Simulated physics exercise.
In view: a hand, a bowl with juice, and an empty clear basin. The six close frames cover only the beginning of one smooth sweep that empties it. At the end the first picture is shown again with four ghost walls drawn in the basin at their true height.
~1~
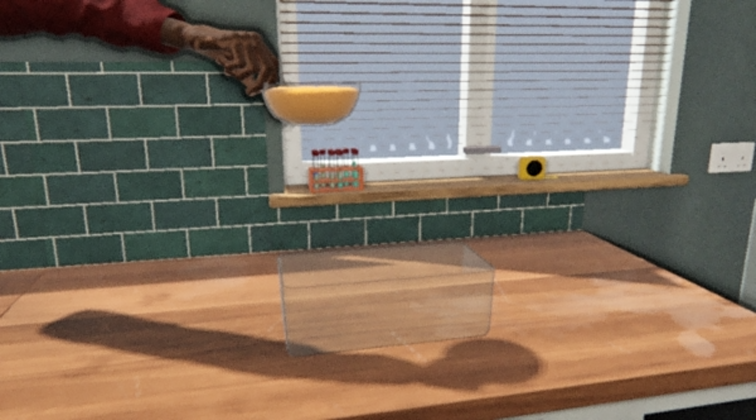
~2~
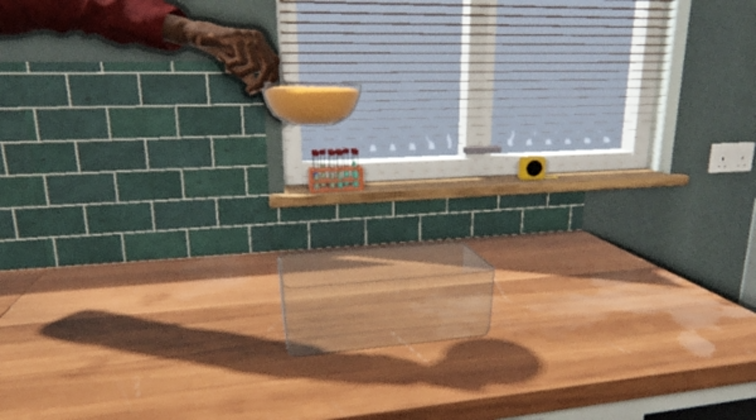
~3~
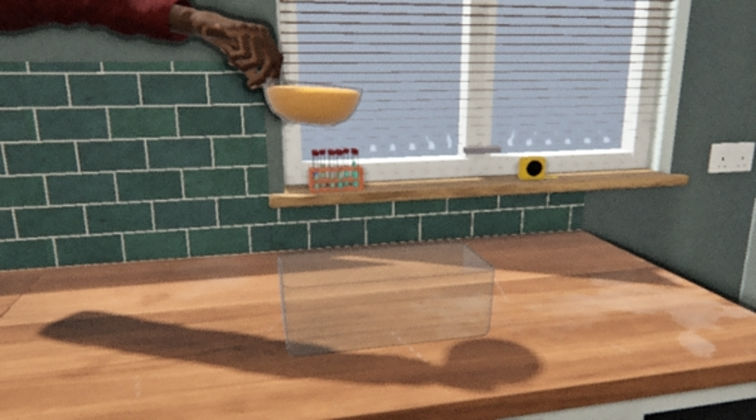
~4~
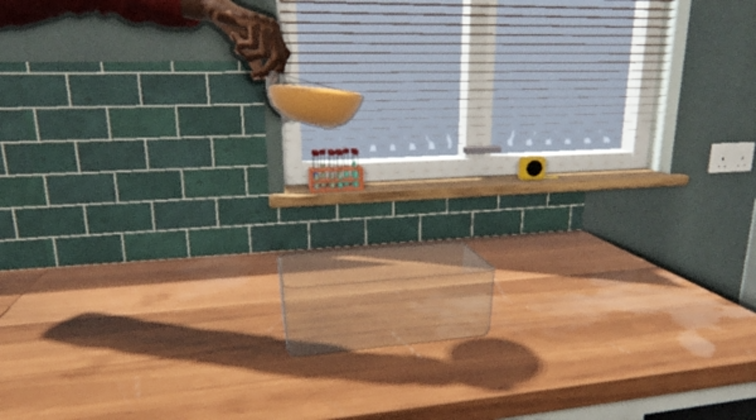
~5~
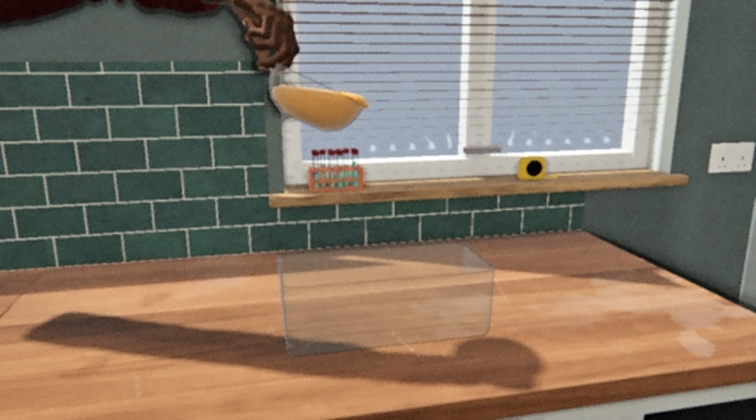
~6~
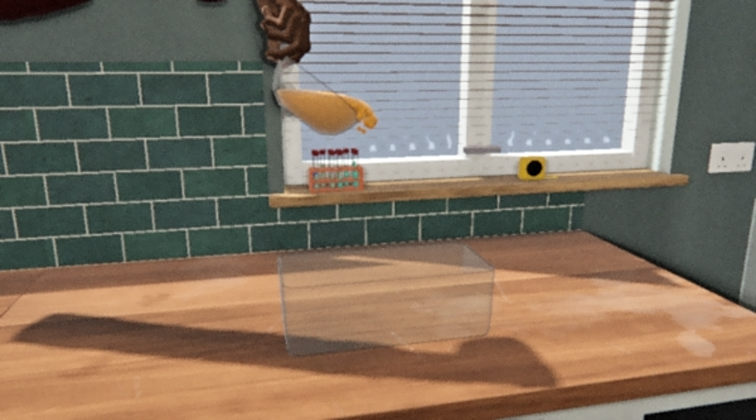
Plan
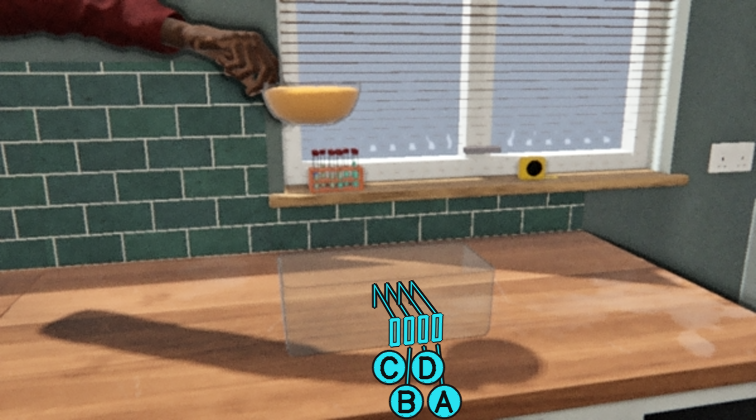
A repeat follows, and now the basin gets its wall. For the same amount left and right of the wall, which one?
Slot D.
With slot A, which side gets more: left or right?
The left side.
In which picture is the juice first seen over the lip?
In picture 5.
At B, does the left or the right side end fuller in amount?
The right one.
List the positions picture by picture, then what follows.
Upright, lip at (358, 82); basin from (287, 355) to (489, 333); nothing has left yet.
Upright, lip at (359, 84); nothing has left yet.
Tipped about 7°, lip at (360, 88); nothing has left yet.
Tipped about 15°, lip at (362, 95); nothing has left yet.
Tipped about 26°, lip at (362, 105); juice is over the lip, down to (362, 105).
Tipped about 38°, lip at (361, 116); juice is over the lip, down to (362, 131).
On the marked copy, A at (437, 345); B at (409, 348); C at (395, 349); D at (423, 346).
With A, about 75 % ends left of the wall and 20 % right of it; 5 % is lost outside.
With B, about 30 % ends left of the wall and 66 % right of it; 4 % is lost outside.
With C, about 20 % ends left of the wall and 76 % right of it; 4 % is lost outside.
With D, about 49 % ends left of the wall and 47 % right of it; 4 % is lost outside.
